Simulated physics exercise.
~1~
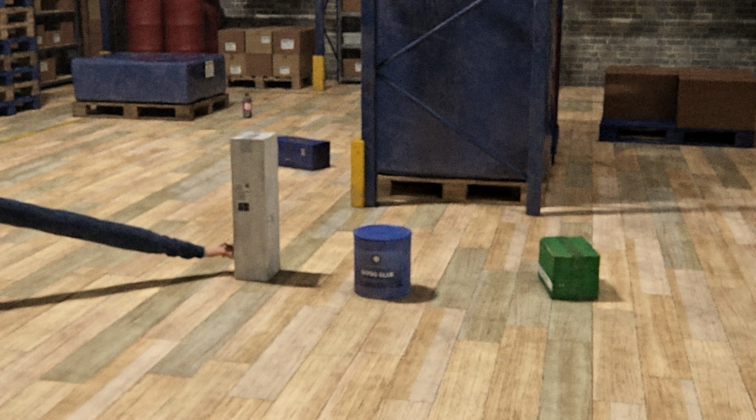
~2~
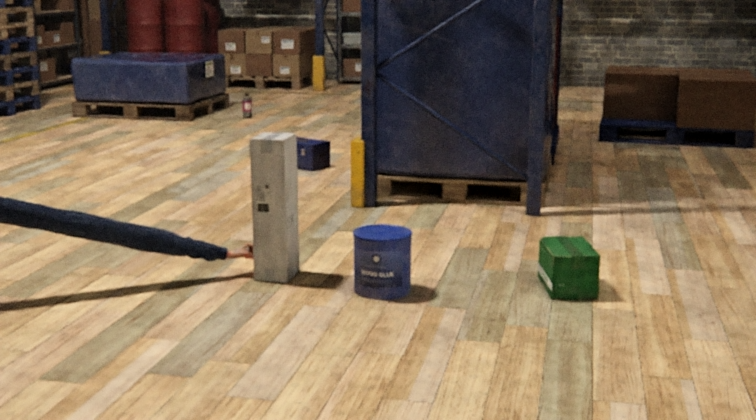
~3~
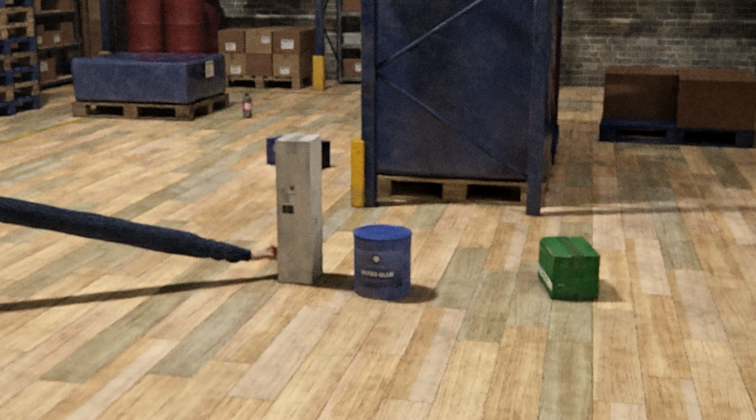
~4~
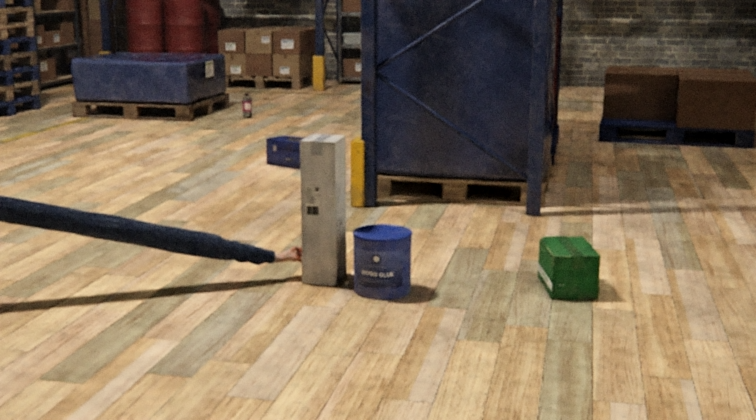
A tall white box, pushed by a hand, slides right and stands beside a blue pail.
